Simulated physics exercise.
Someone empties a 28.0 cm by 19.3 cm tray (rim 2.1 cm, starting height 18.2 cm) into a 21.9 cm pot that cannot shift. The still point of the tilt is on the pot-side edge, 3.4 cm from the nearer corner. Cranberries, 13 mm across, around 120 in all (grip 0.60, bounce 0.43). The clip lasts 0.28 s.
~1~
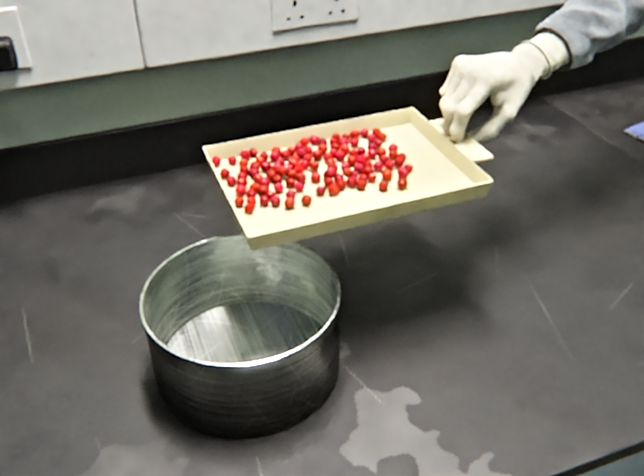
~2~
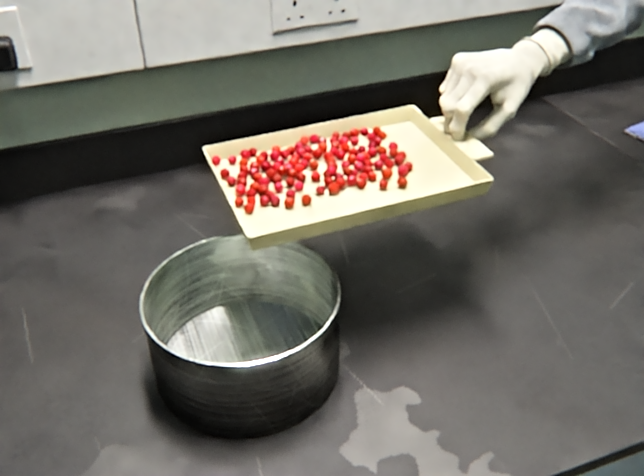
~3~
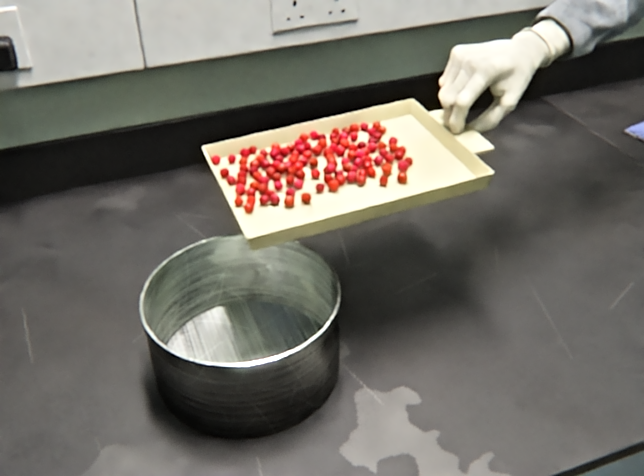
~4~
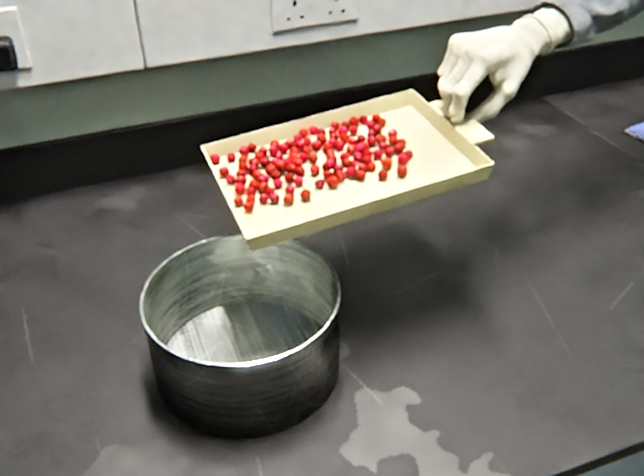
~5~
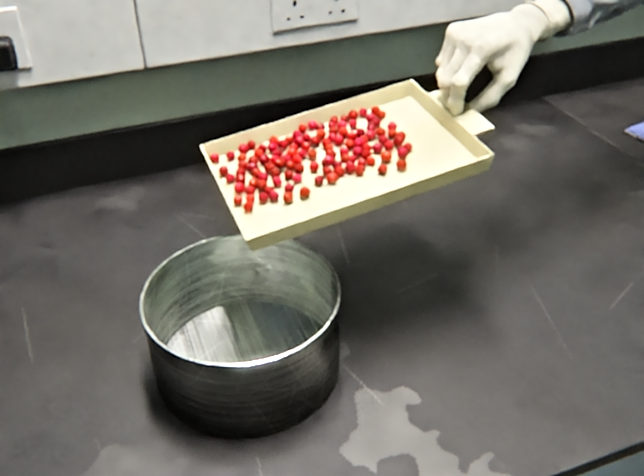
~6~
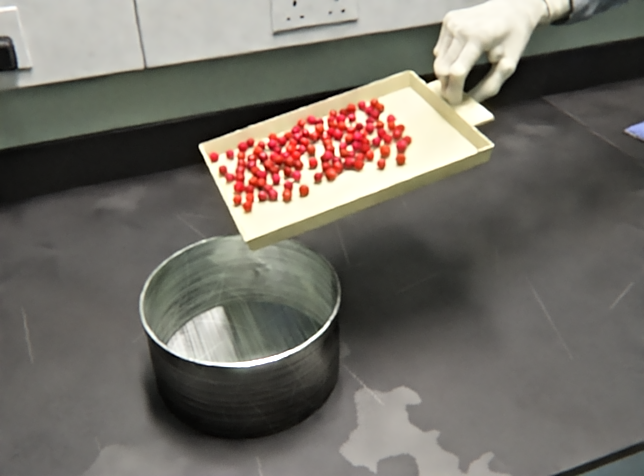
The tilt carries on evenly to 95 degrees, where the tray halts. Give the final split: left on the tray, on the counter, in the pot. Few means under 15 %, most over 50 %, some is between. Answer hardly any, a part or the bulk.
Tray hardly any, counter a part, pot the bulk.
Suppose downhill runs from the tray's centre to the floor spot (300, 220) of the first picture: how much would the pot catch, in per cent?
Some 95 per cent.
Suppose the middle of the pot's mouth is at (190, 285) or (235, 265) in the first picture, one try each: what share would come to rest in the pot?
About 90 and 90 per cent.
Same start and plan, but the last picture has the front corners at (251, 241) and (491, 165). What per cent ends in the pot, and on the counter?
Pot 90, counter 10.
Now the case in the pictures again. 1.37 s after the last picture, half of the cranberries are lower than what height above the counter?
Roughly 24 cm.
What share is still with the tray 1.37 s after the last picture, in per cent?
Roughly 100 per cent.
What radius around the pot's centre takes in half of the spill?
Some 20 cm.
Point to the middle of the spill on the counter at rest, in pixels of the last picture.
Around (118, 312).
Then, 0.82 s after the last picture, tilt 50 degrees; the tray holds 100 %, the pot 0 %.
Then, 1.37 s after the last picture, tilt 76 degrees; the tray holds 100 %, the pot 0 %.
Then, 1.98 s after the last picture, tilt 95 degrees; the tray holds 25 %, the pot 40 %.
In the end, tray 0 %, counter 30 %, pot 70 %.
